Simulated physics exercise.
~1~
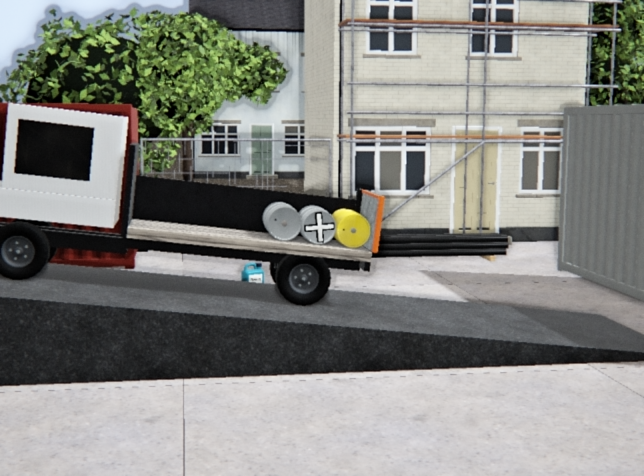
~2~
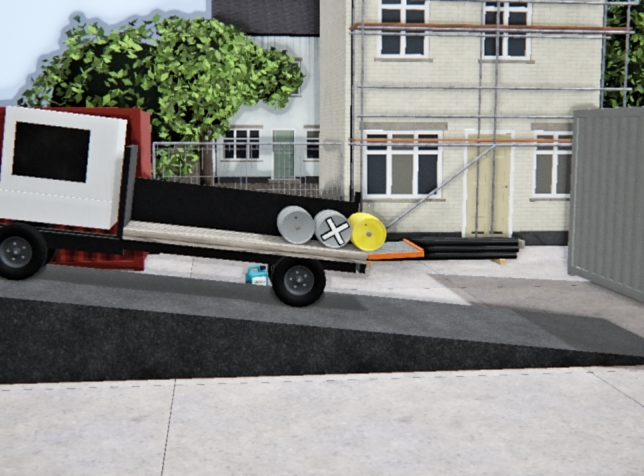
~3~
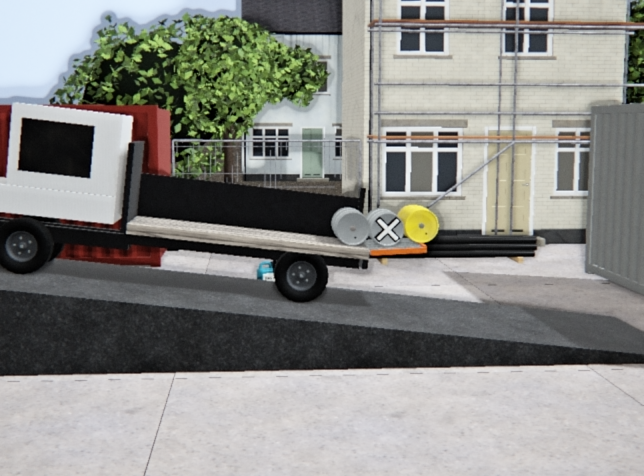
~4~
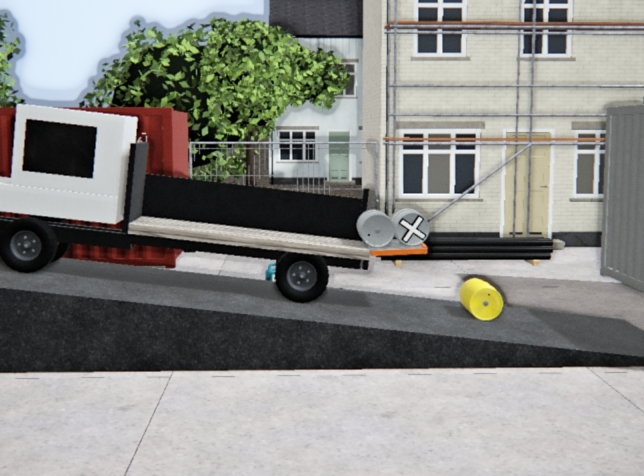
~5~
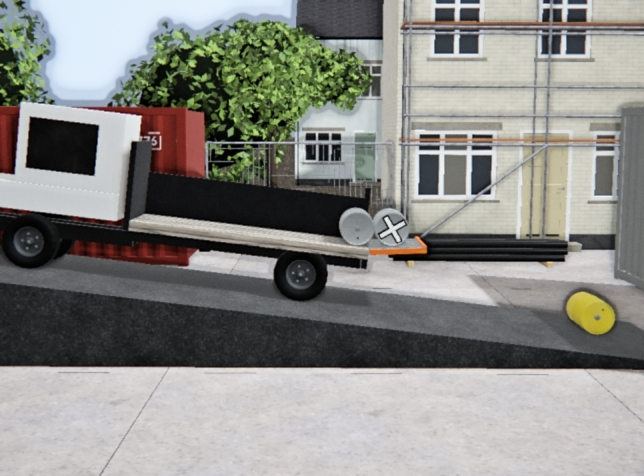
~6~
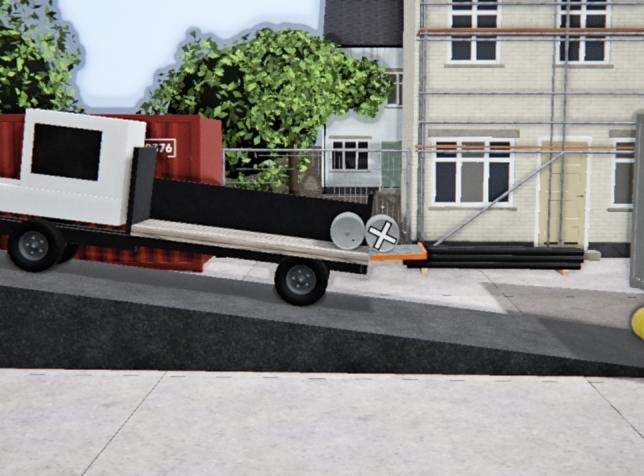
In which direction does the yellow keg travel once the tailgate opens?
The yellow keg travels to the right, rolling over the lowered tailgate and then on down the slope.
